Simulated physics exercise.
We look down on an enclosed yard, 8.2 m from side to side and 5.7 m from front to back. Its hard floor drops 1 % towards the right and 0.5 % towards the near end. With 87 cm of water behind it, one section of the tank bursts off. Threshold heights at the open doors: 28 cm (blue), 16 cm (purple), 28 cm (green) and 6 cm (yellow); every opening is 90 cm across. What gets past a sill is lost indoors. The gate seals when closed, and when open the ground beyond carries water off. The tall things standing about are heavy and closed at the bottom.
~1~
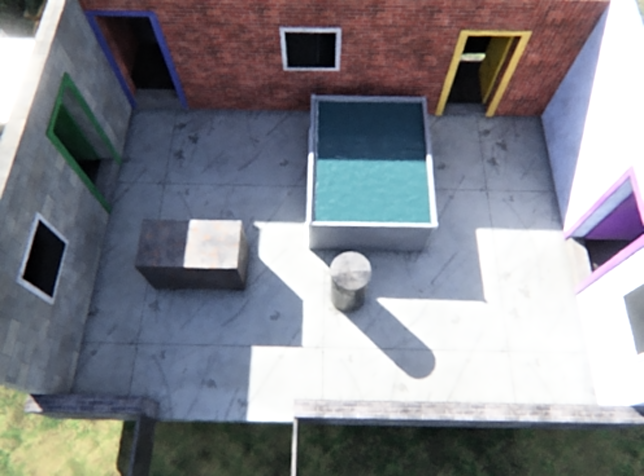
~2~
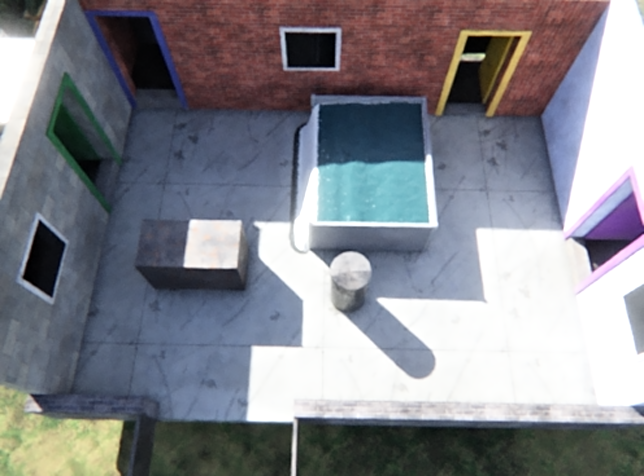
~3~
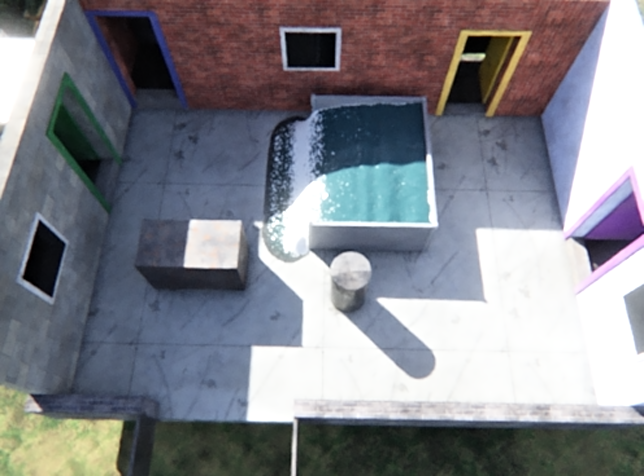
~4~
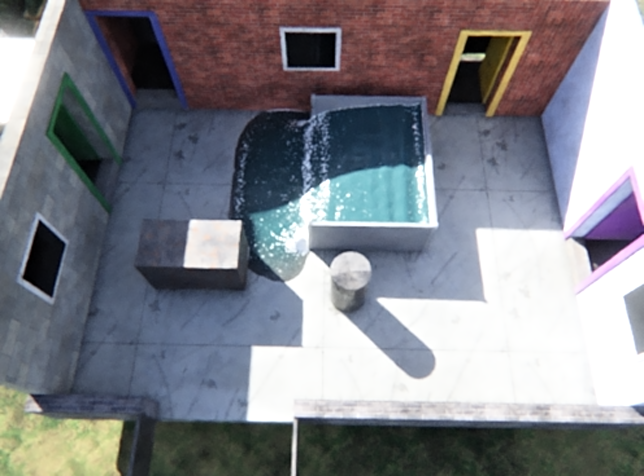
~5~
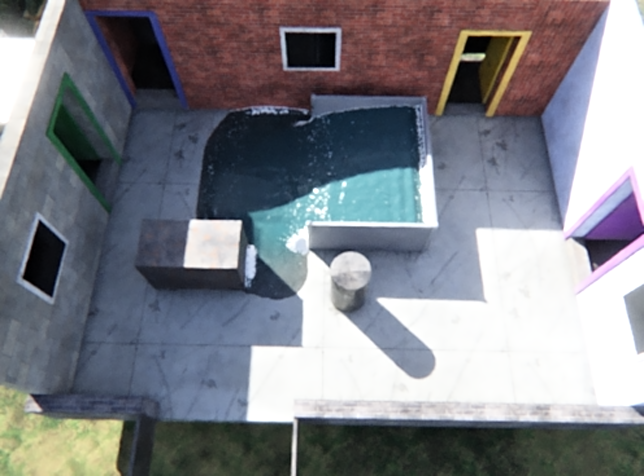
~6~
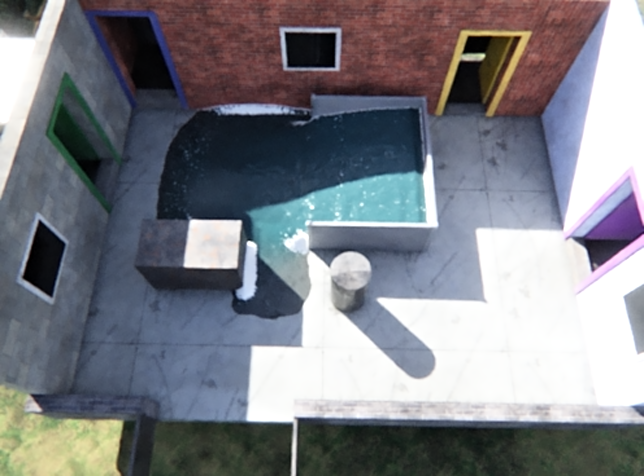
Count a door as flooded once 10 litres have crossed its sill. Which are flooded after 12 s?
Within that time: At the blue door it passes the limit; at the purple door it stays under the limit; at the green door it goes over the limit; at the yellow door it keeps below the limit.
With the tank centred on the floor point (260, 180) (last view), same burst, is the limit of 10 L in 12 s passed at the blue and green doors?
Against that limit: Blue above, green past it.
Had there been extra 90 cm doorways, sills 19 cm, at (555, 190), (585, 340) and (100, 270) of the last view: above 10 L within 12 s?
In that order: Not over, not over, past it.
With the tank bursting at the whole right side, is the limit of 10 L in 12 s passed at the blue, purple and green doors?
Then: Blue under, purple above, green not over.
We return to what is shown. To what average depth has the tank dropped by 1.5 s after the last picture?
Roughly 24 cm on average.
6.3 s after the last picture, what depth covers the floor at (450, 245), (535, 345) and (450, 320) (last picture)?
About 1, 5 and 3 cm.
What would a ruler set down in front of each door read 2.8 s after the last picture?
Depths in cm: Blue 31, purple 0, green 28, yellow 0.
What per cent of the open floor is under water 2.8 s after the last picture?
Near 55 per cent is wet.
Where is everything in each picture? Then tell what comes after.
The first picture shows the tank at (370, 160) is whole and still, 87 cm deep.
In the second picture, the front is at (305, 251), 1.4 m from the gap at (313, 175); 0.6 m2 of floor is under water; 87 cm left at the back of the tank.
In the third picture, the front is at (284, 257), 1.5 m from the gap at (313, 177); 2.0 m2 of floor is under water; 87 cm left at the back of the tank.
In the fourth picture, water pours out at (313, 178) and has run 1.9 m, to (259, 269); typically 14 cm deep outside, 80 cm at the tank's back.
In the fifth picture, water pours out at (313, 179) and has run 2.3 m, to (247, 289); typically 12 cm deep outside, 74 cm at the tank's back.
In the sixth picture, the front is at a hidden place, 2.8 m from the gap at (313, 179); 8.6 m2 of floor is under water; 74 cm left at the back of the tank.
Then, 0.7 s after the last picture water covers 35 % of the floor and is deepest (52 cm) near (129, 124); blue door 15 cm at the sill, 0 L in, purple door not reached, green door 47 cm at the sill, 33 L in, yellow door not reached.
Then, 1.5 s after the last picture water covers 45 % of the floor and is deepest (54 cm) near (142, 110); blue door 40 cm at the sill, 36 L in, purple door not reached, green door 51 cm at the sill, 121 L in, yellow door not reached.
Then, 2.8 s after the last picture water covers 55 % of the floor and is deepest (38 cm) near (196, 243); blue door 31 cm at the sill, 117 L in, purple door not reached, green door 28 cm at the sill, 196 L in, yellow door not reached.
Then, 6.3 s after the last picture water covers 80 % of the floor and is deepest (28 cm) near (595, 411); blue door 10 cm at the sill, 122 L in, purple door not reached, green door 8 cm at the sill, 199 L in, yellow door 5 cm at the sill, 0 L in.
Then, 11.3 s after the last picture water covers 95 % of the floor and is deepest (14 cm) near (595, 411); blue door 12 cm at the sill, 122 L in, purple door 7 cm at the sill, 0 L in, green door 11 cm at the sill, 199 L in, yellow door 6 cm at the sill, 0 L in.
